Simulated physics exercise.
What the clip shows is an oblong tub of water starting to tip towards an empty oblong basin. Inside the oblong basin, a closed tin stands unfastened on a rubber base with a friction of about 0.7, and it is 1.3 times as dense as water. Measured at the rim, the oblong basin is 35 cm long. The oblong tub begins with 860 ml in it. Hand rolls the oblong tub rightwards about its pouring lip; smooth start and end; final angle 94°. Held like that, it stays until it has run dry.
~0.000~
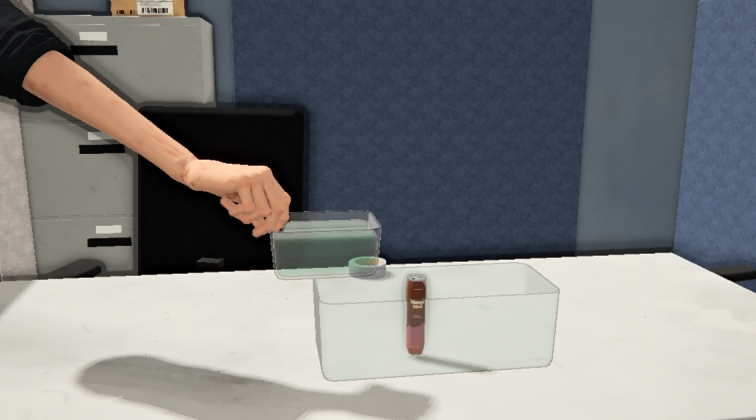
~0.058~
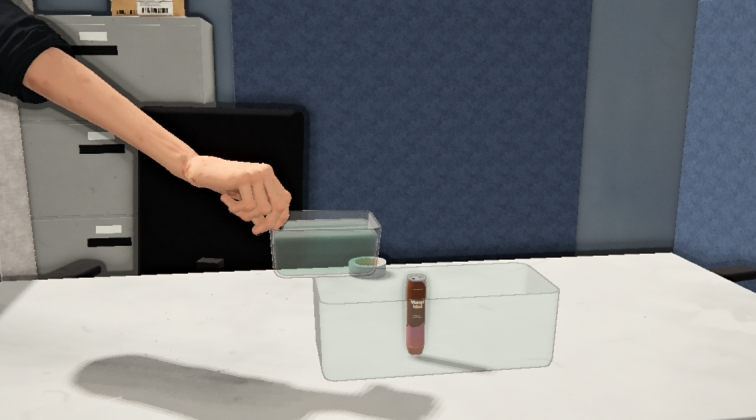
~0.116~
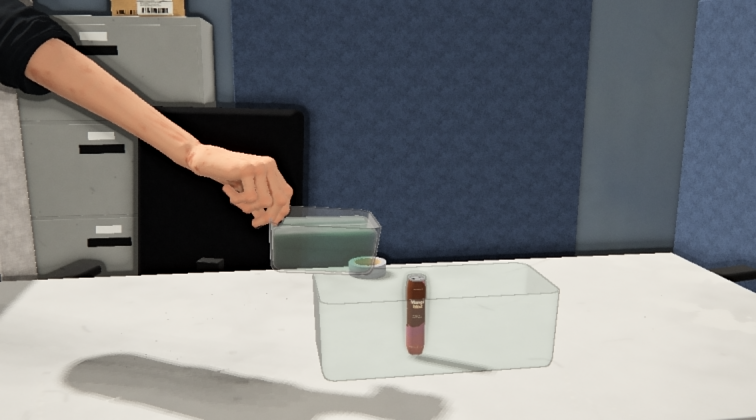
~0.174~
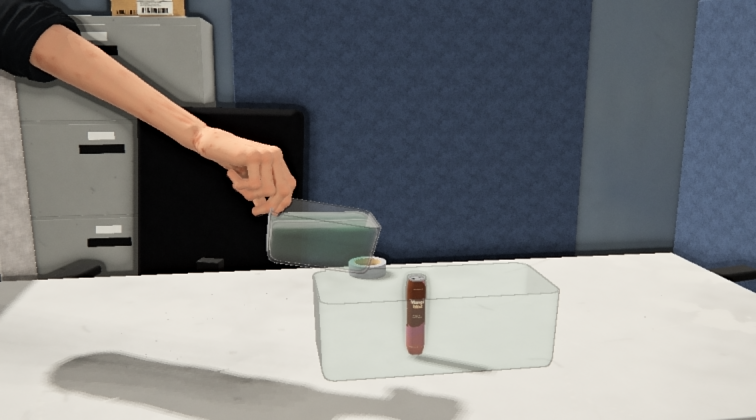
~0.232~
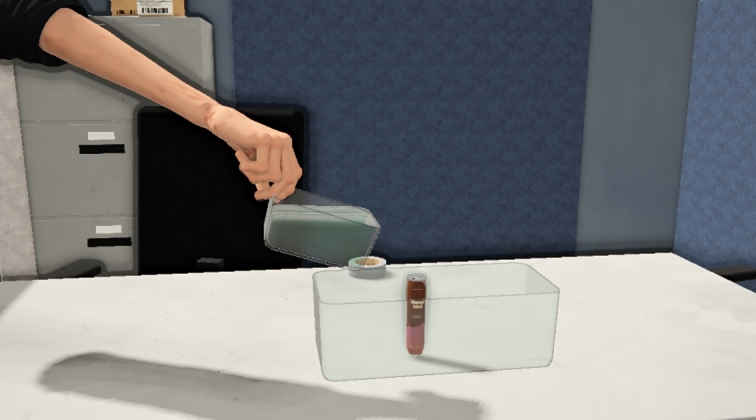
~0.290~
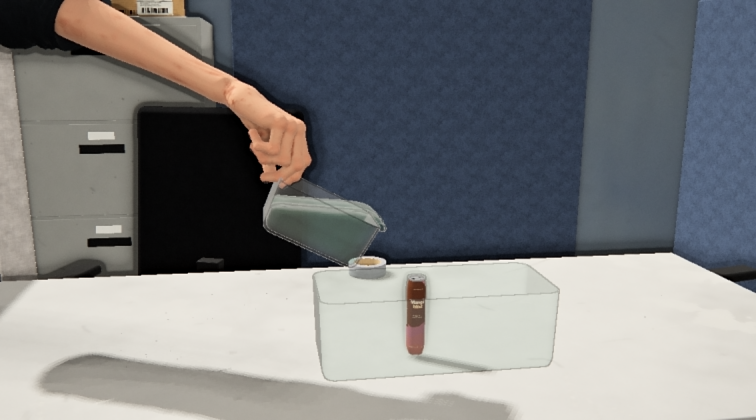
At first, a hand holds a clear oblong tub of greenish water level above a white table, behind a larger clear basin with a dark red tube-shaped object and a small round tin nearby. Then the hand rises and tilts the tub rightwards, slowly then more steeply, its right end lowest.
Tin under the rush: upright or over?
I reckon it can hold on.
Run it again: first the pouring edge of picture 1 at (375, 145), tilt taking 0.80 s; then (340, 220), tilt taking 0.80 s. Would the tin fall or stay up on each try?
In the first try it remains standing; in the second it comes down.
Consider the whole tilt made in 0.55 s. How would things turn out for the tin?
The tin stays on its base.
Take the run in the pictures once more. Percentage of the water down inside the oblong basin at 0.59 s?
Around 20%.
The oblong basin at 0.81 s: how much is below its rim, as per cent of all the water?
82 %, more or less.
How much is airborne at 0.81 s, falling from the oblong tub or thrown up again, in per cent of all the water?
Roughly 8 %.
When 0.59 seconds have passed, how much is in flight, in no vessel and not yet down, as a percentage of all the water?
Around 48 in a hundred.
Then, 0.59 s in, the tilt is 79° and 33 per cent is still to pour; the tin stands where it began.
Then, 0.81 s in, the tilt is 94° and 6 per cent is still to pour; the tin stands where it began.
Then, 1.05 s in, the tilt is 94° and 1 per cent is still to pour; the tin stands where it began.
Then, 1.30 s in, the tilt is 94° and 0 per cent is still to pour; the tin stands where it began.
Finally, the tin stands where it began.
